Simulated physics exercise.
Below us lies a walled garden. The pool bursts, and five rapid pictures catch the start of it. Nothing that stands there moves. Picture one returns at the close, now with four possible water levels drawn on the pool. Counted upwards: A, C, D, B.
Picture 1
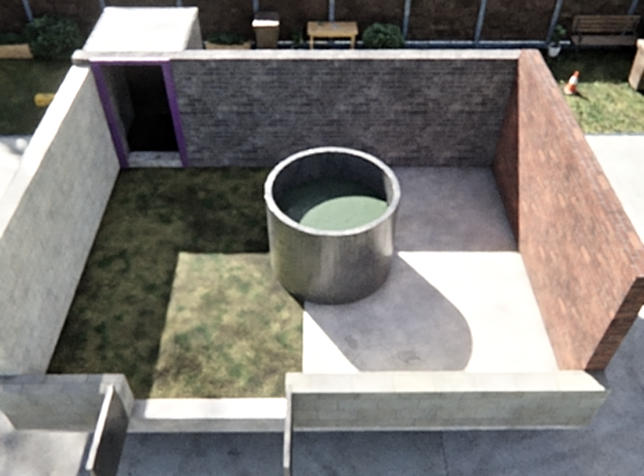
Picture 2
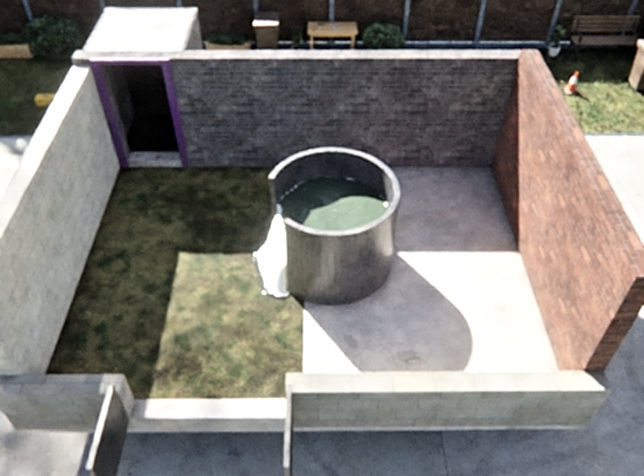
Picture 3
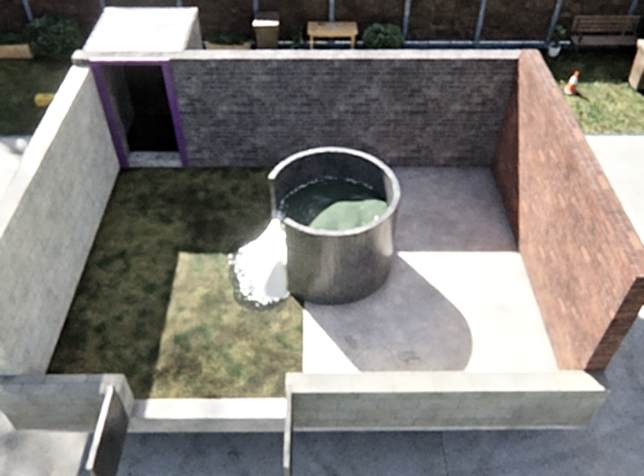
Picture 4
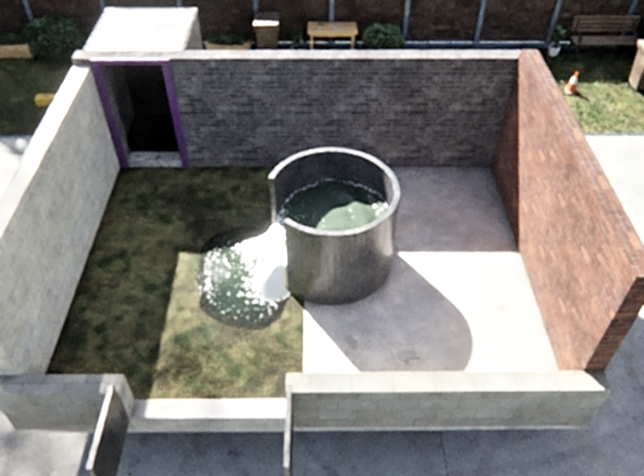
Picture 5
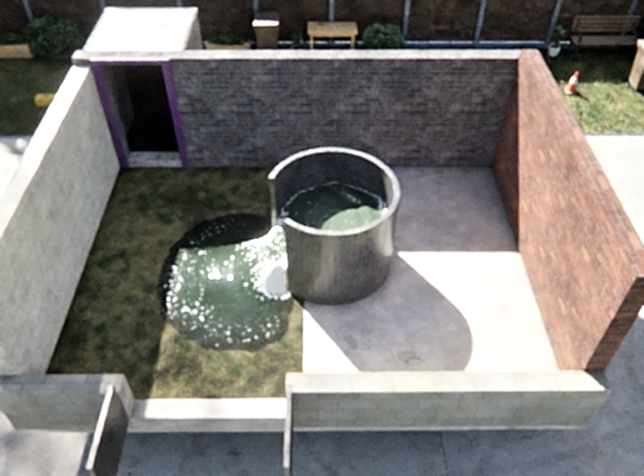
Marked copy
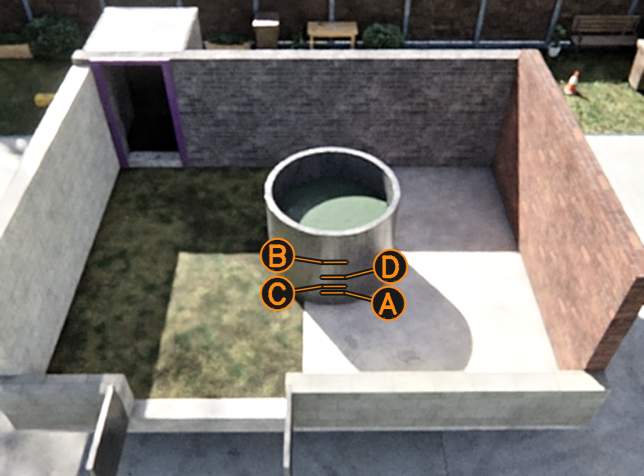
In a walled garden, water pours from a round pool's left side and spreads across grass.
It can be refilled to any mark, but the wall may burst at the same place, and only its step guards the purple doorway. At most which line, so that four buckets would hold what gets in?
The limit is B.
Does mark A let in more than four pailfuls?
No.
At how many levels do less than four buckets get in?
All of the four.
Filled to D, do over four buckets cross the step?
No, that is safe.
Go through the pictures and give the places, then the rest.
Water in the pool at rest, its middle at (332, 214); foot of the purple doorway at (156, 167); open gate at (205, 371).
Water covers 1 % of the ground and shows as far out as (283, 293).
Water covers 3 % of the ground and shows as far out as (241, 243).
Water covers 6 % of the ground and shows as far out as (210, 308).
Water covers 13 % of the ground and shows as far out as (166, 305).
On the marked copy, A at (333, 292); B at (334, 262); C at (333, 286); D at (333, 277); from the bottom up A, C, D, B.
For mark A, nothing gets over.
For mark B, a splash gets over, under a bucket.
For mark C, nothing gets over.
For mark D, nothing gets over.
